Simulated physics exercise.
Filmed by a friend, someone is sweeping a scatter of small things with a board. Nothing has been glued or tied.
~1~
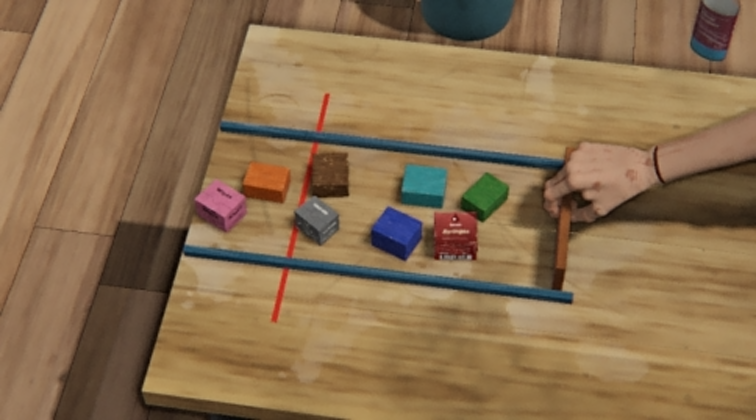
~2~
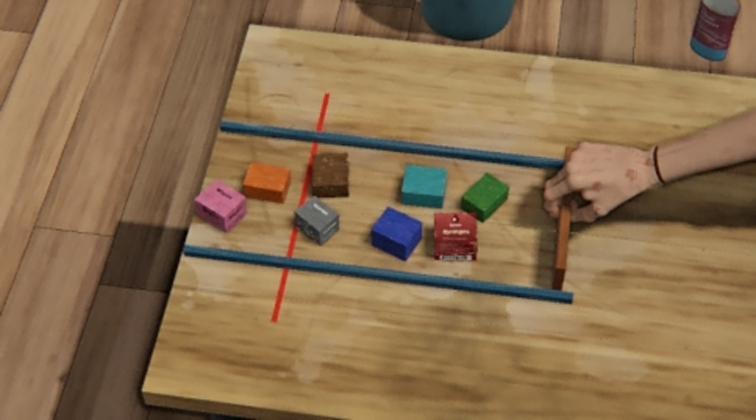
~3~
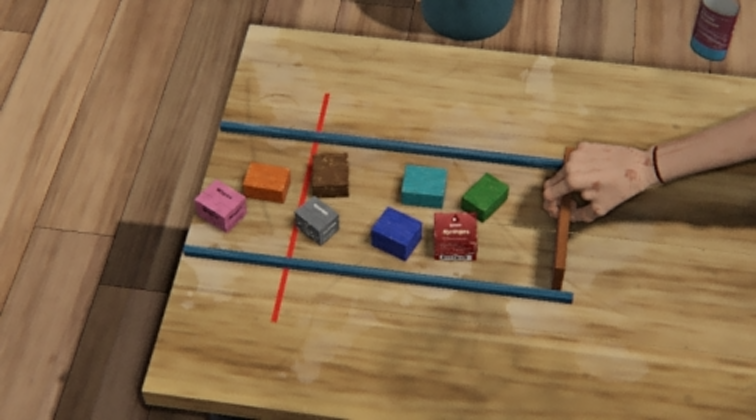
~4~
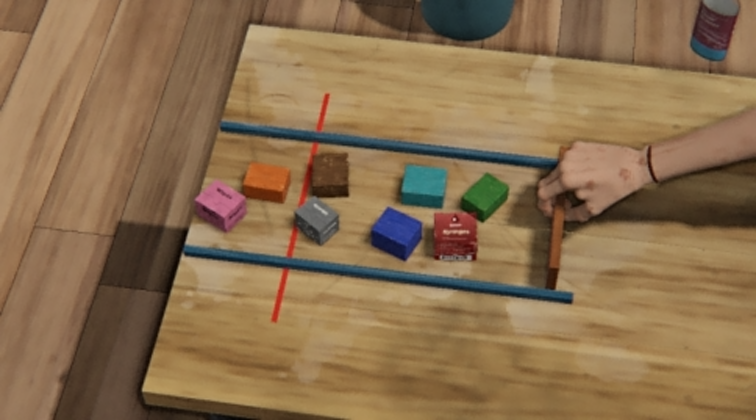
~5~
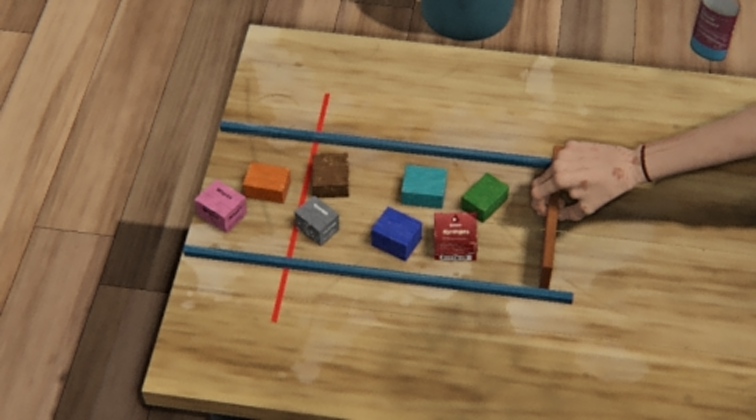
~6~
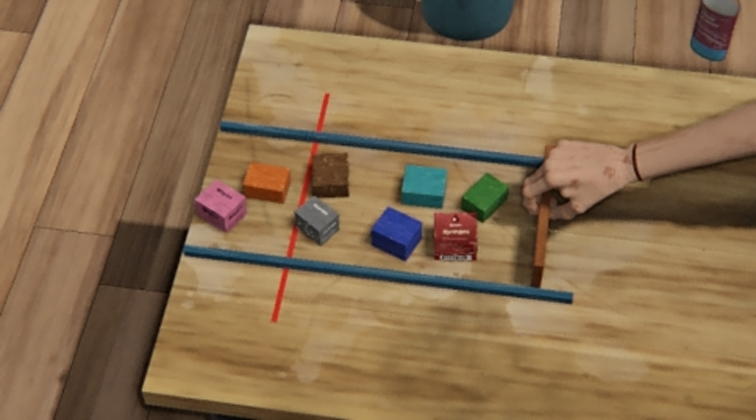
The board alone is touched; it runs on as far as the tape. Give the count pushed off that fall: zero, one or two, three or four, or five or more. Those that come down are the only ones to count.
Lost: A pair at most, not none.
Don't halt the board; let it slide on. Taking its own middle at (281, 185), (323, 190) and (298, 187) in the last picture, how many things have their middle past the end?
Place by place: 4, 2 and 3.
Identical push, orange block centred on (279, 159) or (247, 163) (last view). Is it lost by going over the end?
Result by position: It leaves the top / leaves the top.
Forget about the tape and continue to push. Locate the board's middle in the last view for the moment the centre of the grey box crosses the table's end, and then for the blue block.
(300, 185) and then (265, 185), give or take.
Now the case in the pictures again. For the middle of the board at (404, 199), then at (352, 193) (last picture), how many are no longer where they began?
So 6, and at the other place 8.
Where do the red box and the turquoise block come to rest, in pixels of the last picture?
Answer: First (276, 212), after that (259, 166).
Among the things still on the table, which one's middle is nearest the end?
Foremost: The grey box.
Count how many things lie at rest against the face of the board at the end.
It's 2 of them.
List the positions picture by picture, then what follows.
In the first frame, pink box (221, 206); orange block (267, 183); grey box (317, 220); board (564, 218); tape (302, 200).
In the second frame, orange block (267, 183); green block (485, 198).
In the third frame, grey box (317, 221); red box (455, 237).
In the fourth frame, pink box (221, 206); blue block (397, 234).
In the fifth frame, orange block (267, 183); board (551, 217).
In the sixth frame, pink box (221, 206); orange block (267, 183); grey box (317, 221); board (543, 216); tape (302, 200).
Early on, none off yet; pink box at rest near (221, 206); orange block at rest near (267, 183); grey box at rest near (317, 221).
Finally, the number that fall off is one or two; lost, orange block and pink box.
